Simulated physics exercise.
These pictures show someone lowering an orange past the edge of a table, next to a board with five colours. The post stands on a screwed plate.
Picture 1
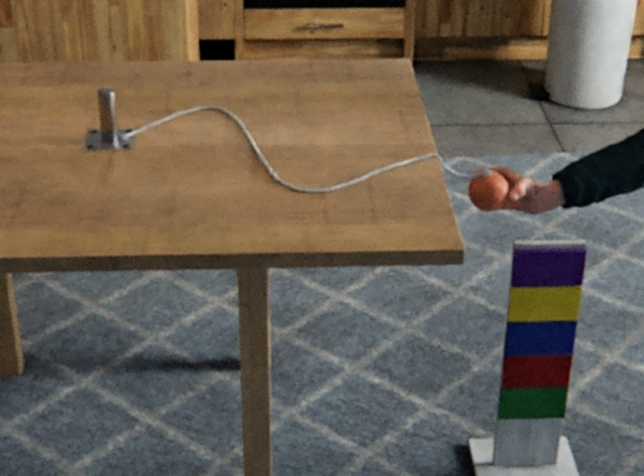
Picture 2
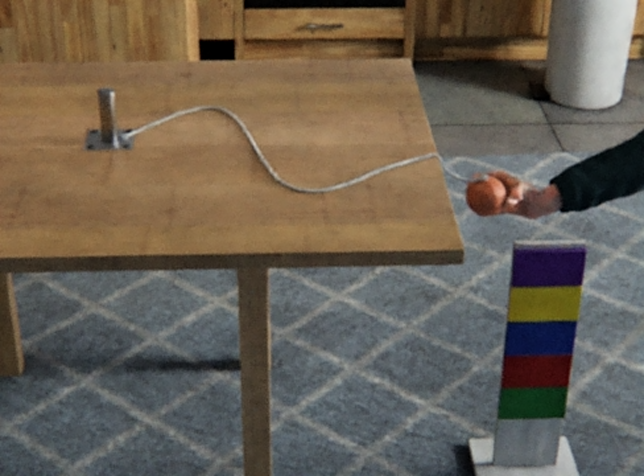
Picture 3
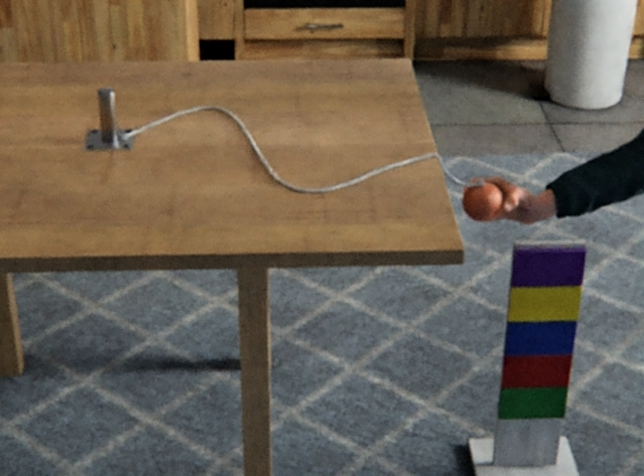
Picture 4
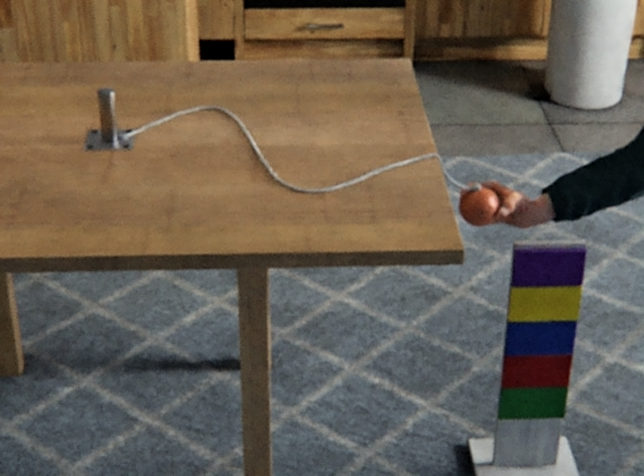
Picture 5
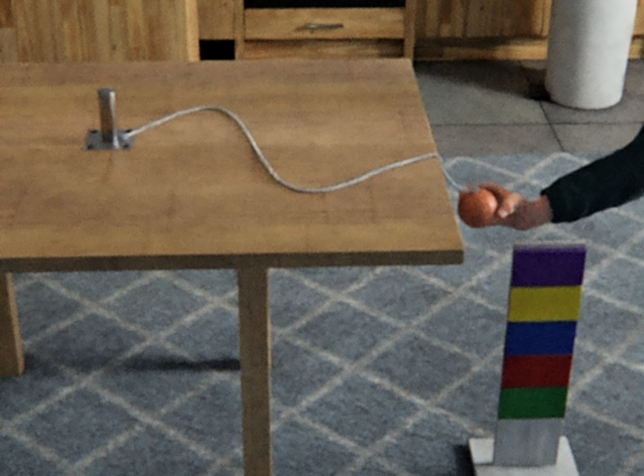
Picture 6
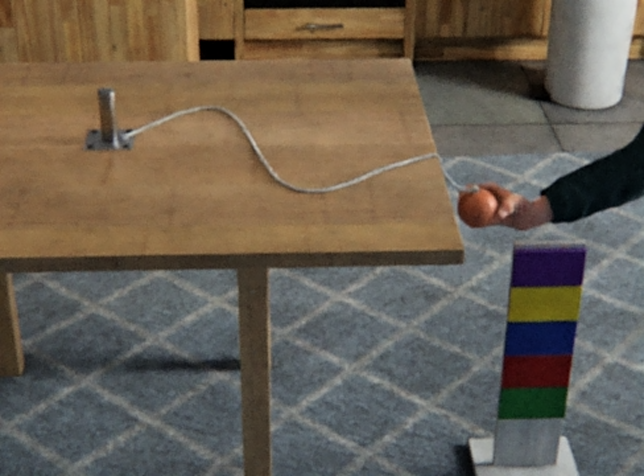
Beside a wooden table, a hand holding an orange ball on a pale cord shifts slightly left above a colour-banded stand.
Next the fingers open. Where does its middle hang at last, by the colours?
Its middle rests at the red band.
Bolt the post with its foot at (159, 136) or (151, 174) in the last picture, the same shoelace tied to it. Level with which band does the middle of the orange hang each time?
It would be green; green.
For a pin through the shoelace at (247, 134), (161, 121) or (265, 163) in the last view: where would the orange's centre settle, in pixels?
Near (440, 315), (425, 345) and (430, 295).
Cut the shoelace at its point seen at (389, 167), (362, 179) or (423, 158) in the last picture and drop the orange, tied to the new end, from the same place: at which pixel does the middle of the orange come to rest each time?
The places are (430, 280), (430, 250) and (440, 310).
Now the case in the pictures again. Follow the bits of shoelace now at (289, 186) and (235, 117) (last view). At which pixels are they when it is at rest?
The first at (435, 154), the second at (275, 141).
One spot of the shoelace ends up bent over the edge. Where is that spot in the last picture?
That spot is around (284, 184).
A little later, orange near (424, 332); level with blue.
Next, orange near (426, 355); level with red.
When it is over, orange near (417, 359); level with red. The red one.
